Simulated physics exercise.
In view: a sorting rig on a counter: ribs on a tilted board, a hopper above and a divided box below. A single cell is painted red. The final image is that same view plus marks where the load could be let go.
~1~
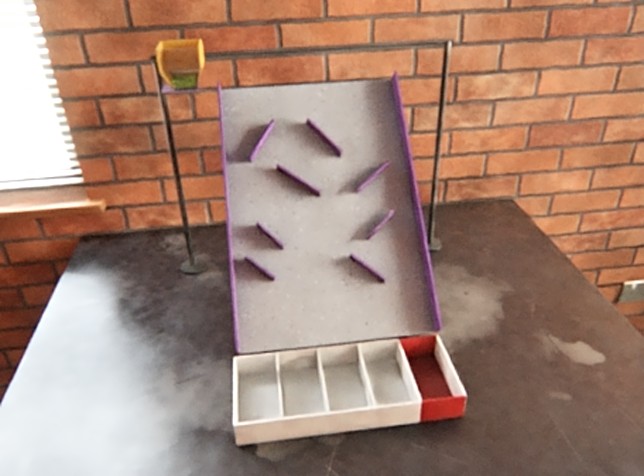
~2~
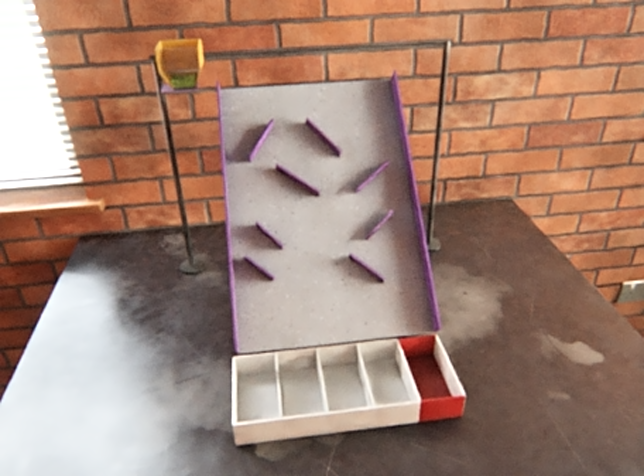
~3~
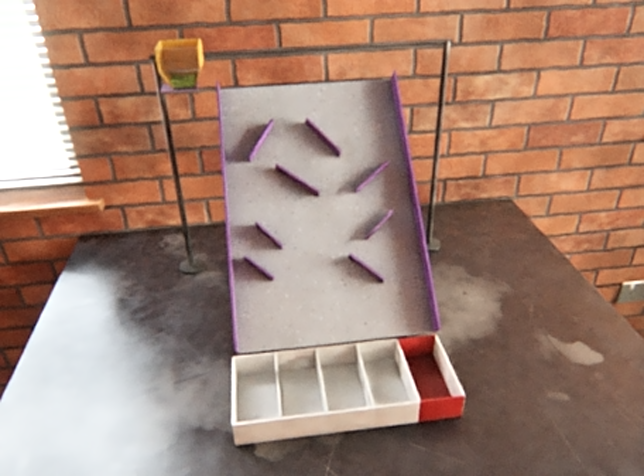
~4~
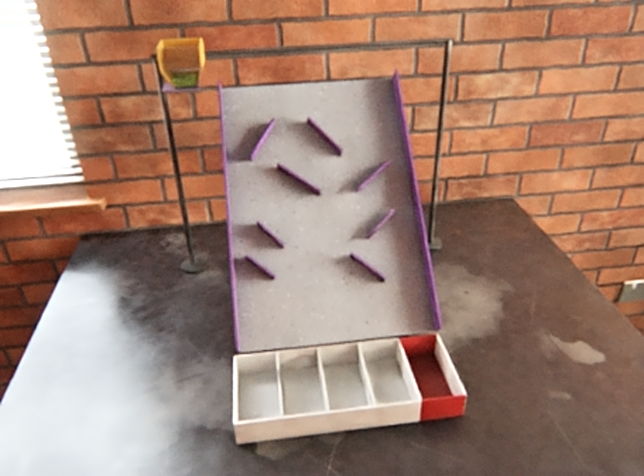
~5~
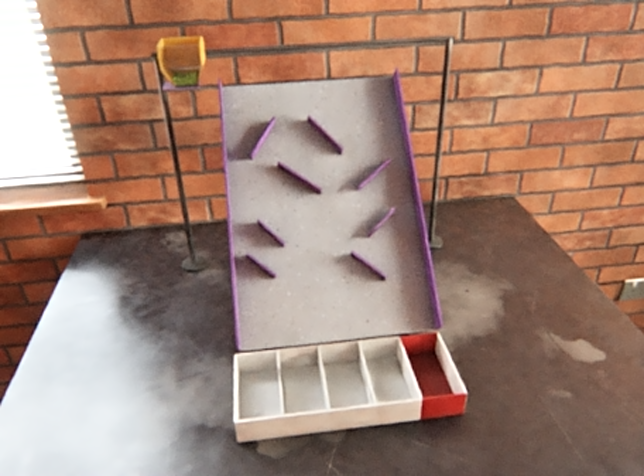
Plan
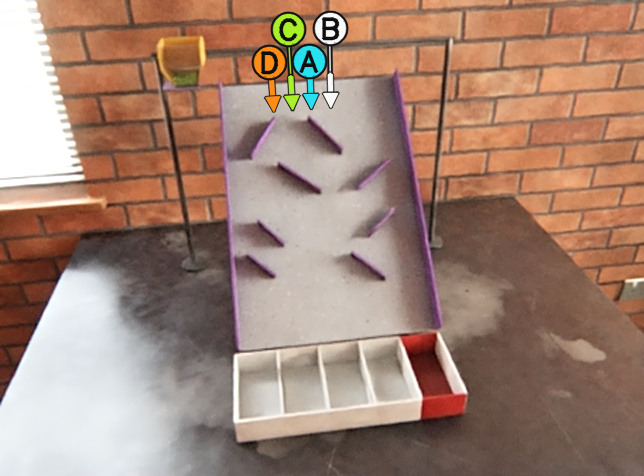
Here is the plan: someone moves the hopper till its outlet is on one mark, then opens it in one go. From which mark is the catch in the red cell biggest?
C beats the others.
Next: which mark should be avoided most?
It is B.
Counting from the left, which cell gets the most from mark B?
The third.
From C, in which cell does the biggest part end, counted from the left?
It is the fifth one.
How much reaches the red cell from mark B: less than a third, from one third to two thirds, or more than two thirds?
Less than a third.
On the marked copy, mark A meets the board at (311, 103); mark B meets the board at (330, 102); mark C meets the board at (292, 104); mark D meets the board at (273, 106).
If A is chosen, roughly a third in the red cell, roughly two thirds in other cells, just a few outside the box.
If B is chosen, about a tenth in the red cell, the larger part in other cells, about a tenth outside the box.
If C is chosen, the larger part in the red cell, roughly a quarter in other cells, just a few outside the box.
If D is chosen, roughly a third in the red cell, roughly half in other cells, about a tenth outside the box.
